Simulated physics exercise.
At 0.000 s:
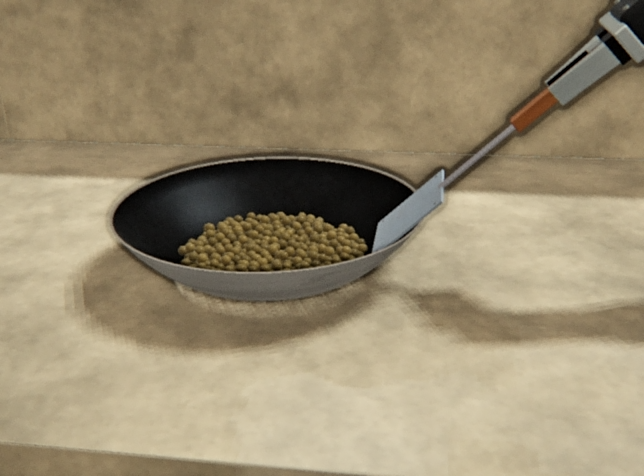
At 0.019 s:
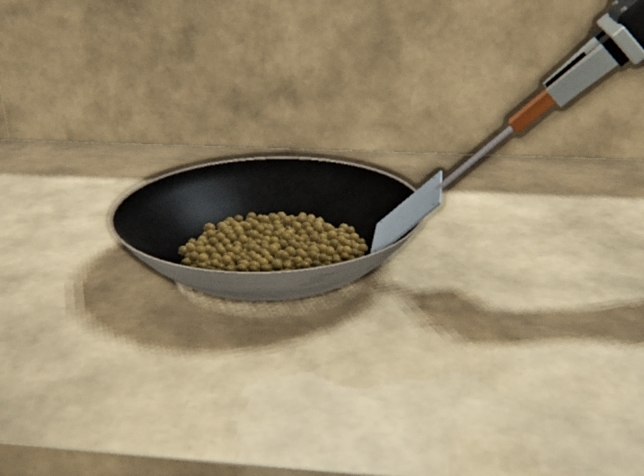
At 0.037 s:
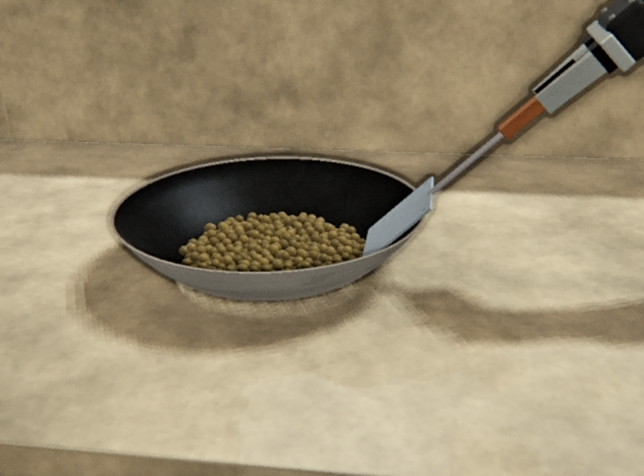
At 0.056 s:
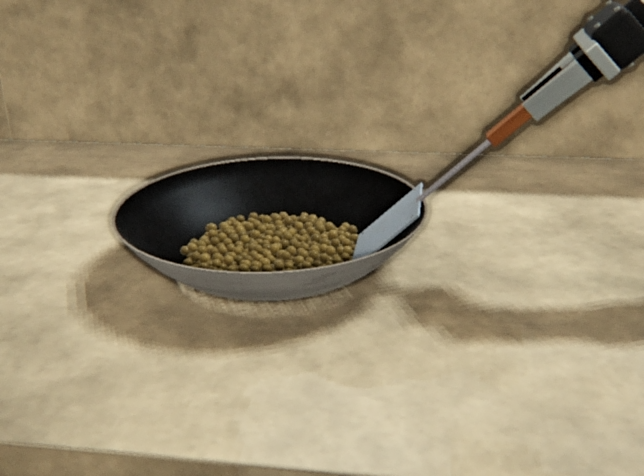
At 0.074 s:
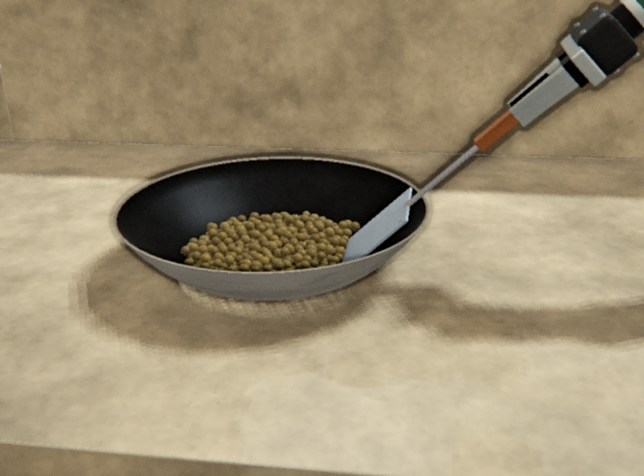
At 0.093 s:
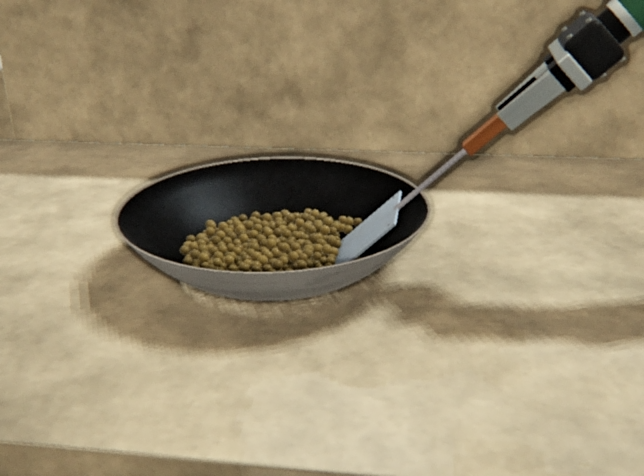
In this clip, a robot arm holding a flat metal spatula slides the blade a short way down and left inside a dark wok, pressing into the right side of a heap of small brownish beads, which shifts slightly.
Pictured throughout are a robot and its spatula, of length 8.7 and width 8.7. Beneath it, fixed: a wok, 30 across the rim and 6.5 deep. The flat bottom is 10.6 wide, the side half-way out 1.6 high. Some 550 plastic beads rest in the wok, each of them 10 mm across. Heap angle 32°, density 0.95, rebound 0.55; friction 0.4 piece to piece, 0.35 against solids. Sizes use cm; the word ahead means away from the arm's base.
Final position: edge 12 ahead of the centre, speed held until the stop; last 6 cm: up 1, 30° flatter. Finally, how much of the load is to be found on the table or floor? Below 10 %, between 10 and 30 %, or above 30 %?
Between 10 and 30 %.
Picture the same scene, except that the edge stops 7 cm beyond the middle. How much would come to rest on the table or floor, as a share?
Then roughly 0 percent would finish on the table or floor.
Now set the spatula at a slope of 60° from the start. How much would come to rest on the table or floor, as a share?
Then roughly 20 percent.
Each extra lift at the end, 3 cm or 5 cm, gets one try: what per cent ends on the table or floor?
First try around 25 percent, second try around 10 percent.
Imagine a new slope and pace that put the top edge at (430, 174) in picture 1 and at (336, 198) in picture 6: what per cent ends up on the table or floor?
Off the vessel, on the table or floor: Some 40 percent.
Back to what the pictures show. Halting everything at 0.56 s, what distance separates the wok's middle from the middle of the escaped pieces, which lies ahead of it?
I reckon roughly 18 centimetres.
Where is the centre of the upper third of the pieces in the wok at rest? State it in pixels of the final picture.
The centre sits close to (182, 233).
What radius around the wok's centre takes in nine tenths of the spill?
About 35 cm.
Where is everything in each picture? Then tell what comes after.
Spatula top edge at (443, 185), sloping 44°; upper third of the load around (274, 248), from x 185 to 365, top at y 215; 546 in the wok, in the first frame.
Spatula top edge at (441, 186), sloping 44°; upper third of the load around (274, 248), from x 185 to 365, top at y 215, in the second frame.
Spatula top edge at (432, 192), sloping 44°; upper third of the load around (275, 248), from x 185 to 365, top at y 215, in the third frame.
Spatula top edge at (420, 199), sloping 44°; upper third of the load around (276, 248), from x 185 to 360, top at y 215, in the fourth frame.
Spatula top edge at (409, 204), sloping 44°; upper third of the load around (279, 246), from x 185 to 360, top at y 215, in the fifth frame.
Spatula top edge at (398, 207), sloping 44°; upper third of the load around (275, 244), from x 185 to 360, top at y 210; 546 in the wok, in the sixth frame.
By 0.20 s, sloping 44°, highest piece 4 above the table; 546 in the wok.
By 0.30 s, sloping 37°, highest piece 7 above the table; 546 in the wok.
By 0.56 s, sloping 14°, highest piece 7 above the table; 456 in the wok, 77 on the table or floor, 13 on the blade or in flight.
By 1.61 s, sloping 14°, highest piece 7 above the table; 455 in the wok, 91 on the table or floor.
Final count, 455 in the wok, 91 on the table or floor. That is 17 % on the table or floor.
